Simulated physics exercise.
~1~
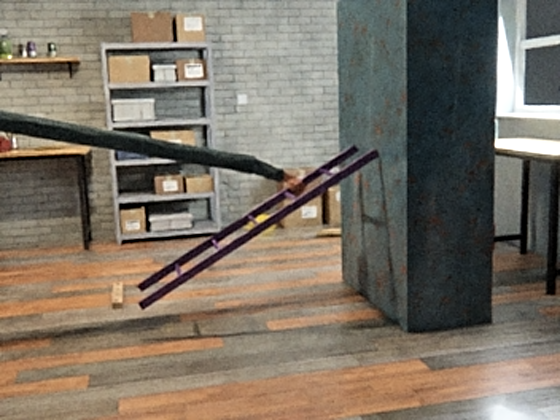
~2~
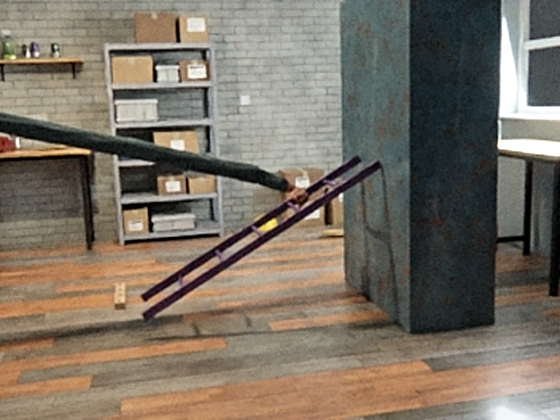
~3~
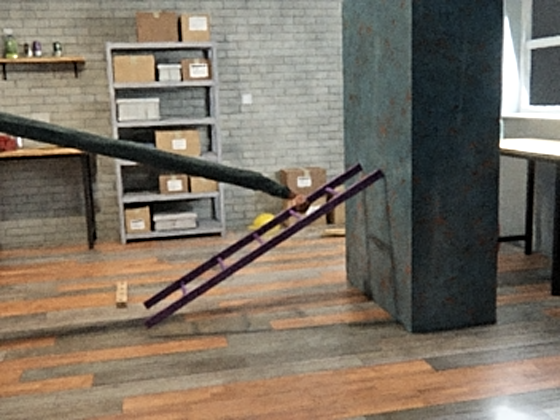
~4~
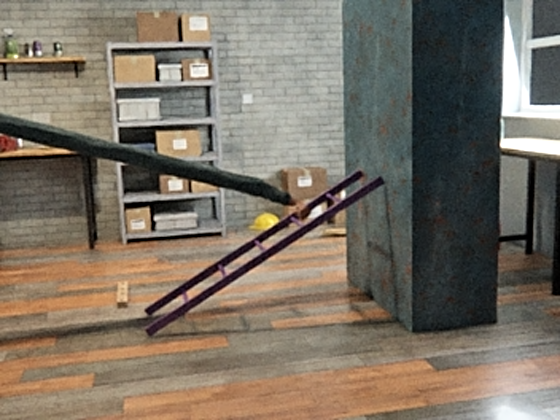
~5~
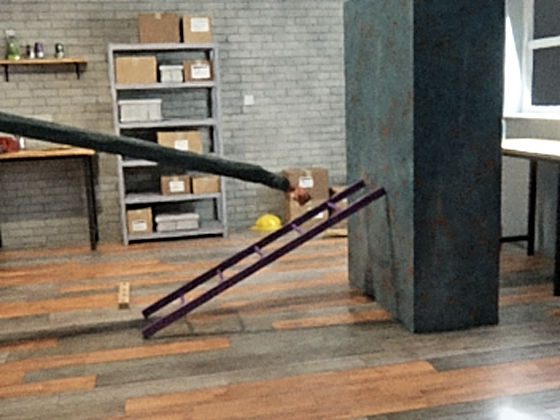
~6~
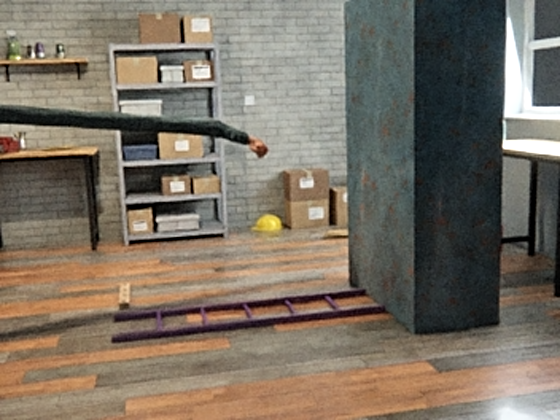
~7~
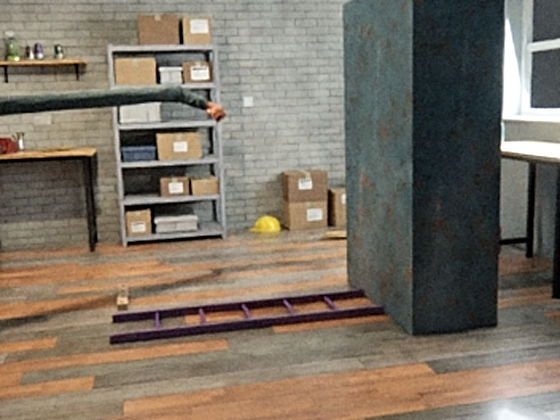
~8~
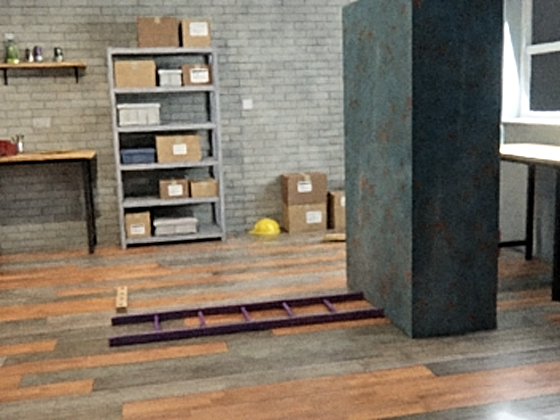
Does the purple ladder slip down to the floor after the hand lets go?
Yes, the purple ladder slips down and ends up lying flat on the floor beside the cupboard.
